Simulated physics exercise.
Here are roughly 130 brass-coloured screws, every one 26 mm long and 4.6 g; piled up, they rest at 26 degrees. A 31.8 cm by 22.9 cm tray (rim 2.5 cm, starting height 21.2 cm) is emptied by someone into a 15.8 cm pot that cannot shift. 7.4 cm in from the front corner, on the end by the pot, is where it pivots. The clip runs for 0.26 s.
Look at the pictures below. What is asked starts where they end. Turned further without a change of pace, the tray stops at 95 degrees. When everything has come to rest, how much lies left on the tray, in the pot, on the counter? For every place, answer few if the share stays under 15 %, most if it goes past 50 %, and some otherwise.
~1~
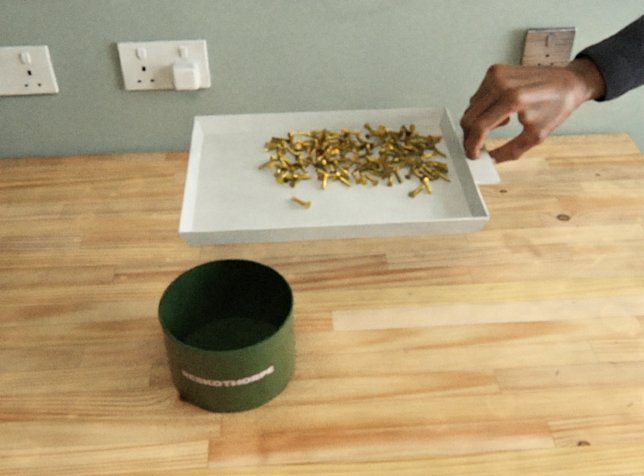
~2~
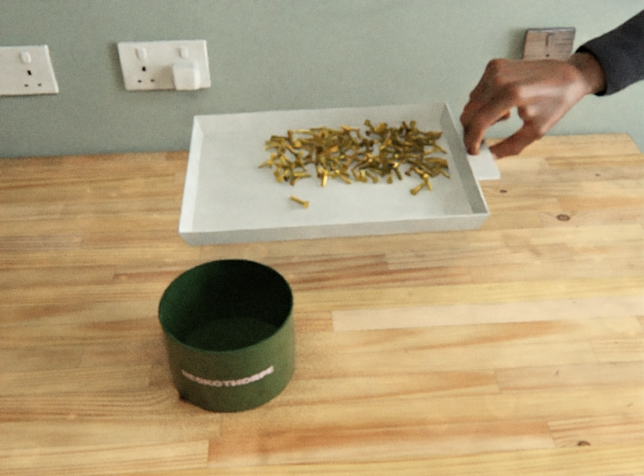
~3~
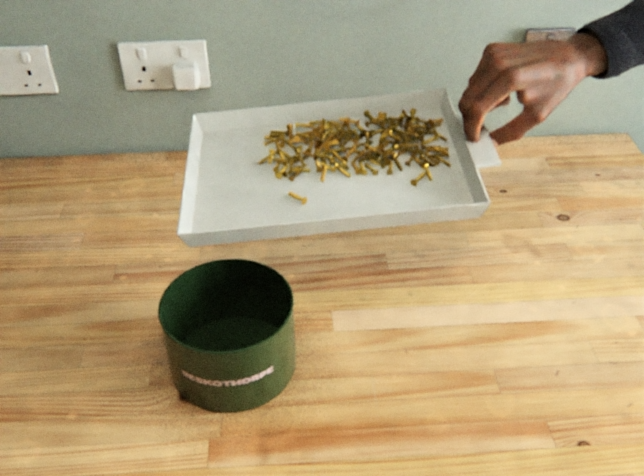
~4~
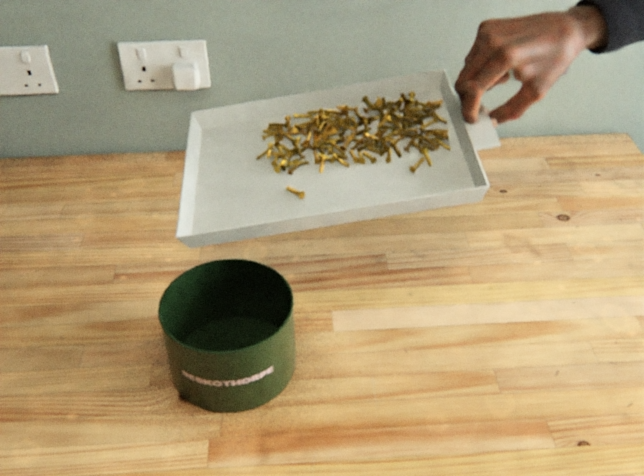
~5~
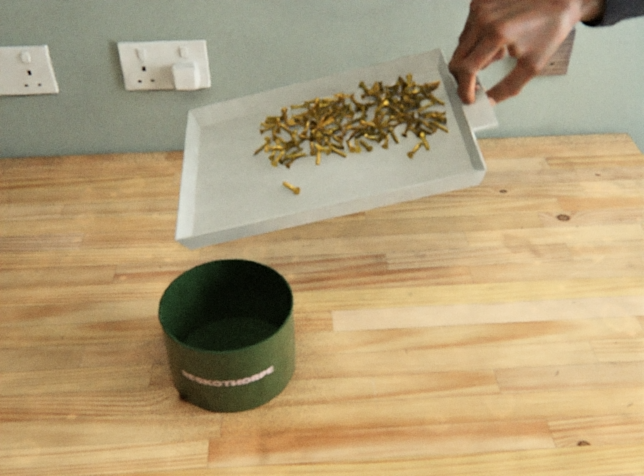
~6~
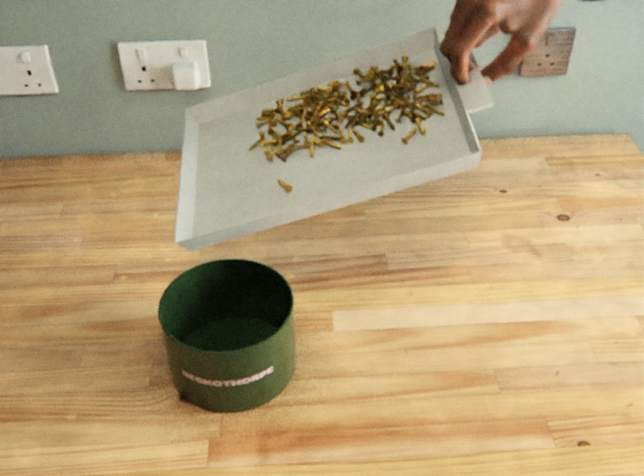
Shares - tray: Few; pot: Some; counter: Most.
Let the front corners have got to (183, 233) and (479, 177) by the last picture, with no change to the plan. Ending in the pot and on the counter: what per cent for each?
In the pot: 65 per cent; on the counter: 35 per cent.
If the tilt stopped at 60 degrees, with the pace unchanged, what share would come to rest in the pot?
That comes out at some 10 per cent.
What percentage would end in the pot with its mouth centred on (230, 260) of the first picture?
Roughly 0 per cent.
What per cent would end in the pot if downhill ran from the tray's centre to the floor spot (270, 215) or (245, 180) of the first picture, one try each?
Roughly 65 % for the first direction, roughly 0 % for the second.
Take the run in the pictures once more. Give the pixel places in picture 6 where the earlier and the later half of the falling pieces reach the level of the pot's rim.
At about (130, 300), then at (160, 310).
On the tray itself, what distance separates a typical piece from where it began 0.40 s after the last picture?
Displacement on the tray: About 15 cm.
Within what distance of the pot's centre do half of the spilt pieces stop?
Distance: Some 18 cm.
Then, 0.40 s after the last picture, tilt 56 degrees; the tray holds 100 %, the pot 0 %.
Then, 0.66 s after the last picture, tilt 80 degrees; the tray holds 30 %, the pot 0 %.
Then, 1.03 s after the last picture, tilt 95 degrees; the tray holds 0 %, the pot 25 %.
In the end, tray 0 %, pot 25 %, counter 75 %.
